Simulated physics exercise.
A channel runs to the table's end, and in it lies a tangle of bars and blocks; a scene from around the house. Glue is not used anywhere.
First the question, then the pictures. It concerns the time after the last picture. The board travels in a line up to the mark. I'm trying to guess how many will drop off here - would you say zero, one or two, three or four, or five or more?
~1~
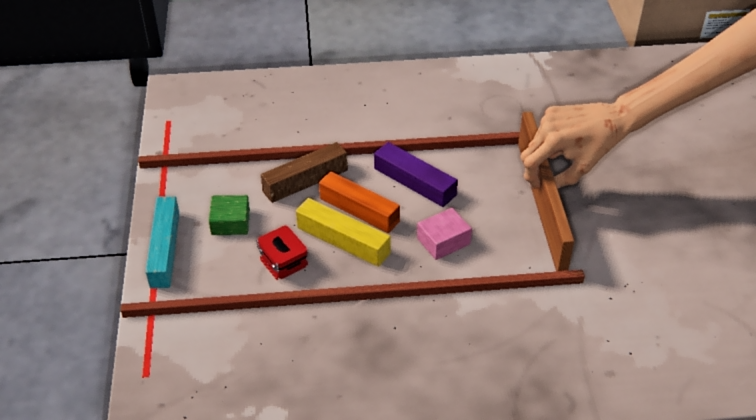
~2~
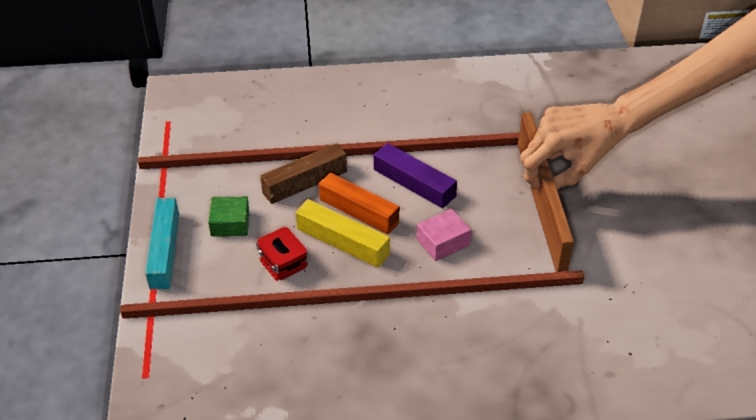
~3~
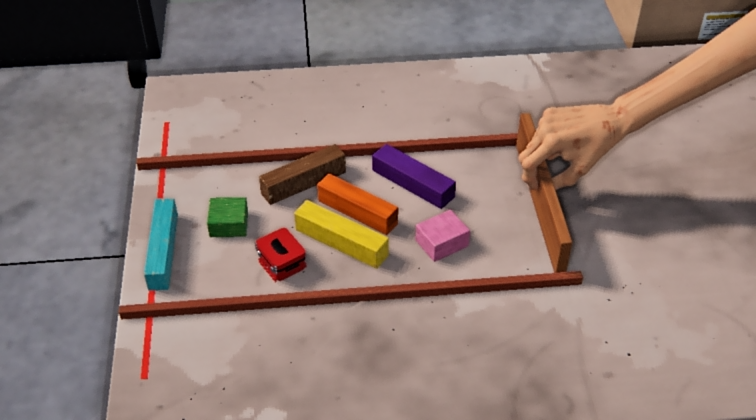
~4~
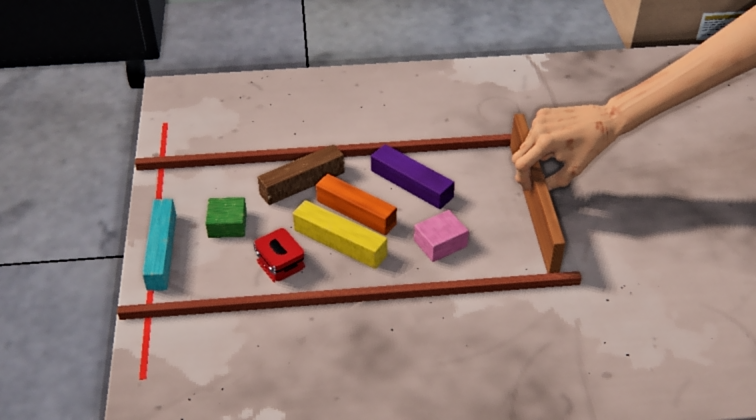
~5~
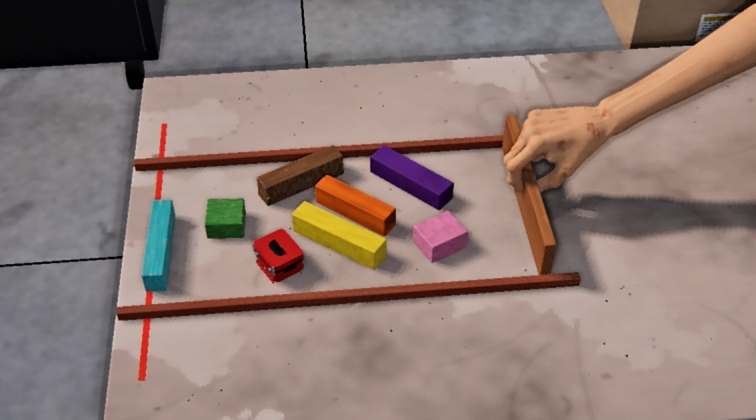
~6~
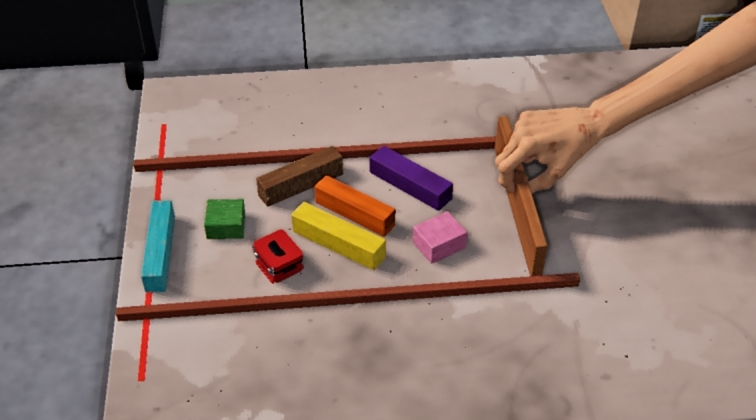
I'd say five or more.
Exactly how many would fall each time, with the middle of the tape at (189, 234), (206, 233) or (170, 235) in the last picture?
The counts: 4, 2 and 5.
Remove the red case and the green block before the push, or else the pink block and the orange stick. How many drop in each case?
Result: 4 in the first case, with 4 in the second.
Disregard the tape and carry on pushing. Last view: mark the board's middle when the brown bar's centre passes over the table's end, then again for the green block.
Estimated middle: (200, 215), and (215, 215) for the other.
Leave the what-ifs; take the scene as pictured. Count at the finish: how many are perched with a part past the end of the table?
The count is 1.
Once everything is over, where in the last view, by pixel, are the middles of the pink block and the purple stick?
The pink block stops around (128, 257); the purple stick around (144, 194).
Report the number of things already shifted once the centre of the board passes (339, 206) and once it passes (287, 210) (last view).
At the first point the count is 6, at the second it's 7.
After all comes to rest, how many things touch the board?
2 in contact.
Early on, none off yet; turquoise bar at rest near (159, 245); green block at rest near (225, 219); red case at rest near (279, 258).
A while later, none off yet; turquoise bar at rest near (159, 245); green block moving near (217, 219); red case travelled about its own width near (223, 262).
Further along, one off so far; turquoise bar on its side near (94, 300); green block travelled well along near (123, 227); red case travelled well along near (123, 270).
Finally, the number that fall off is five or more; lost, orange stick, yellow bar, brown bar, red case, green block and turquoise bar.
